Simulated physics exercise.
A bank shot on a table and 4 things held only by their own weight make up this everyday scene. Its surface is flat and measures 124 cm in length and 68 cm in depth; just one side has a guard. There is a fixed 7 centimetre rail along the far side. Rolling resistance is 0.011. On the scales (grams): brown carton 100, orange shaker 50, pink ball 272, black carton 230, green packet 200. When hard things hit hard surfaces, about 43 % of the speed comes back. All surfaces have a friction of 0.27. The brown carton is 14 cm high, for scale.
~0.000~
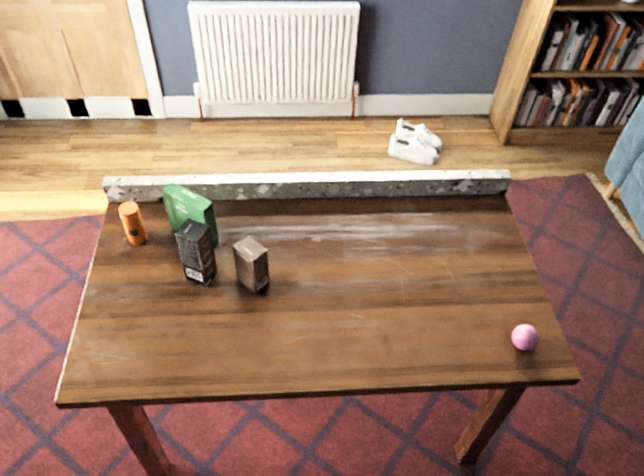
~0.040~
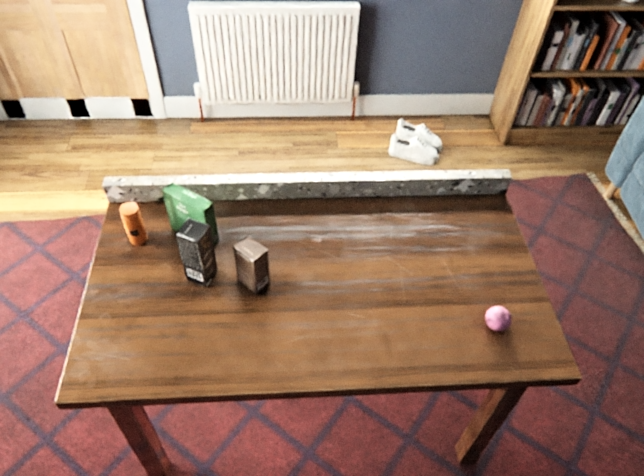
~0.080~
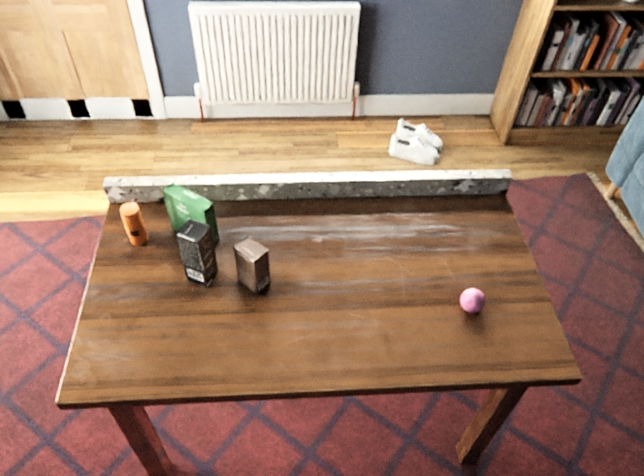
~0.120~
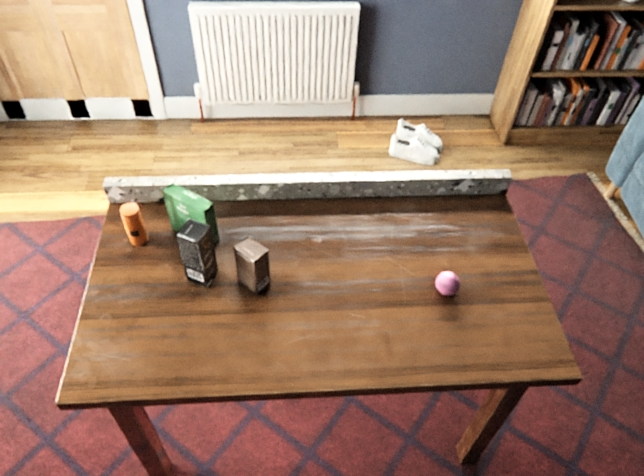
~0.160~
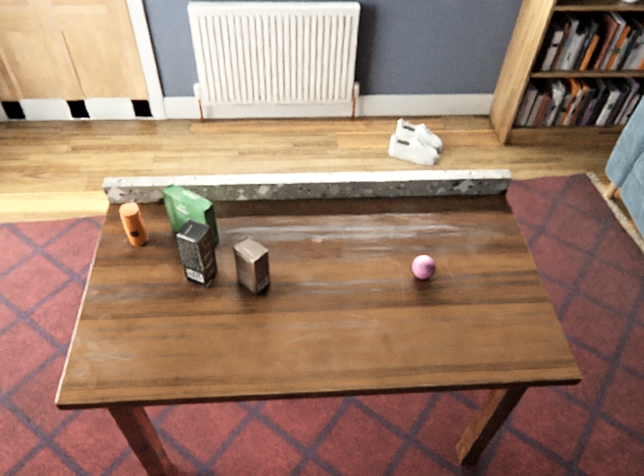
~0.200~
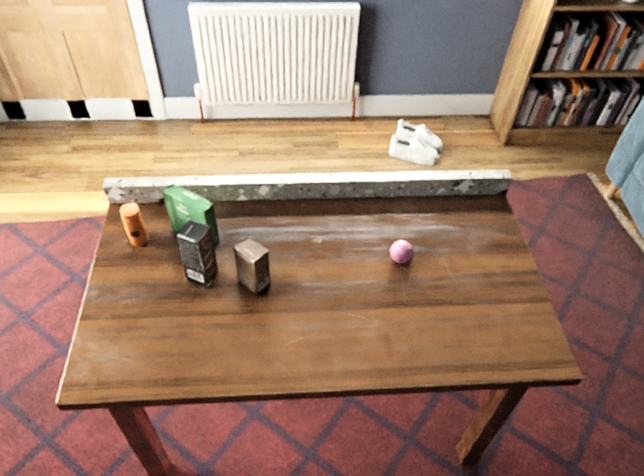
A pink ball rolls left and away across a wooden table holding several small containers.
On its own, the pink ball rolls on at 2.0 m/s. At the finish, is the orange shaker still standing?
No.
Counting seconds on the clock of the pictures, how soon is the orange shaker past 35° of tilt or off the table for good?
That first happens close to 0.9 seconds.
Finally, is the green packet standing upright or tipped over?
In the last frame the green packet does not stay up.
After 0.80 s, pink ball near (181, 229); green packet leaning 38°.
After 1.30 s, pink ball near (125, 233); orange shaker and green packet now off the table.
After 1.80 s, pink ball near (86, 256).
By the end (2.2 s), off the table and tipped over, orange shaker and green packet; the other 2 in place, give or take 4 cm.
